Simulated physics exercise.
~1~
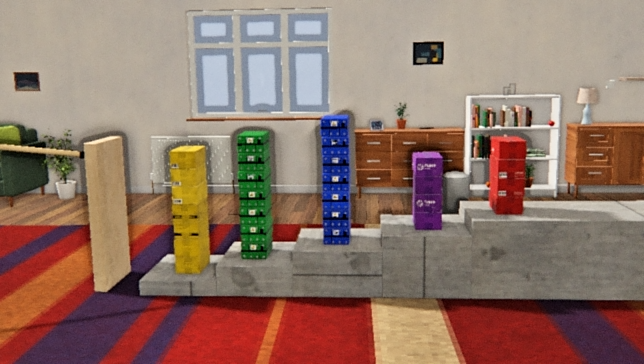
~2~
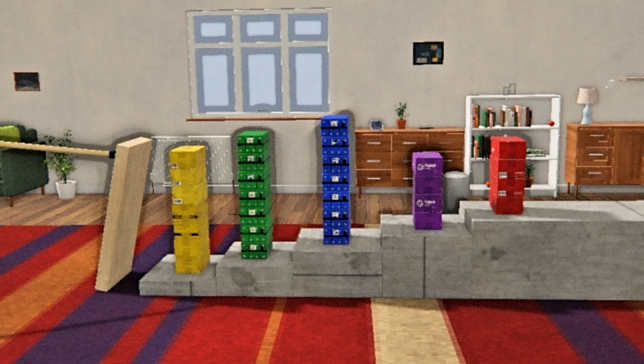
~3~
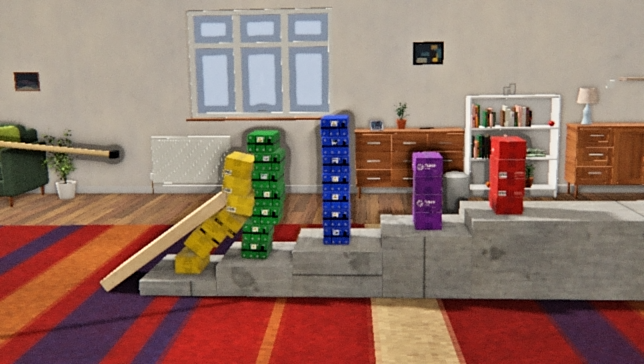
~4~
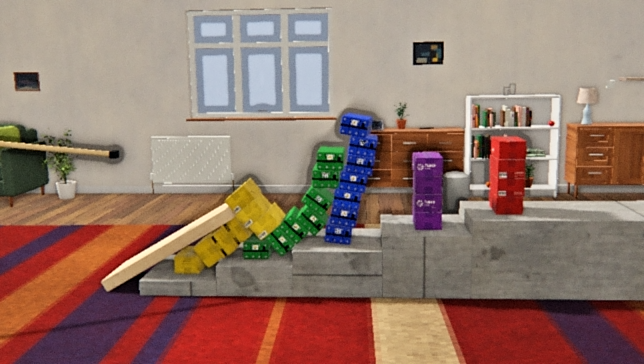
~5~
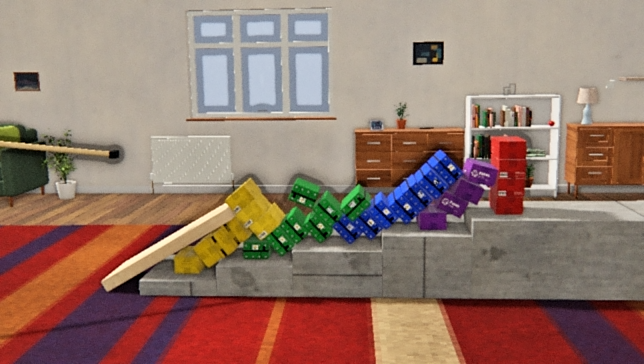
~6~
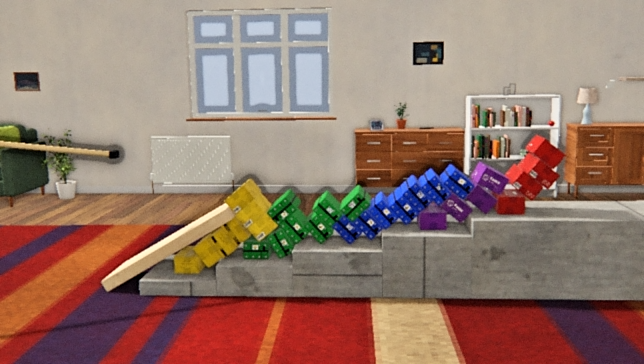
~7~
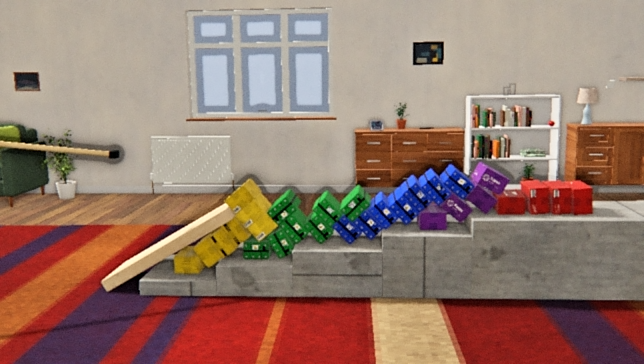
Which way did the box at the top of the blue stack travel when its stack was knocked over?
It travelled to the right, coming down toward the purple stack.
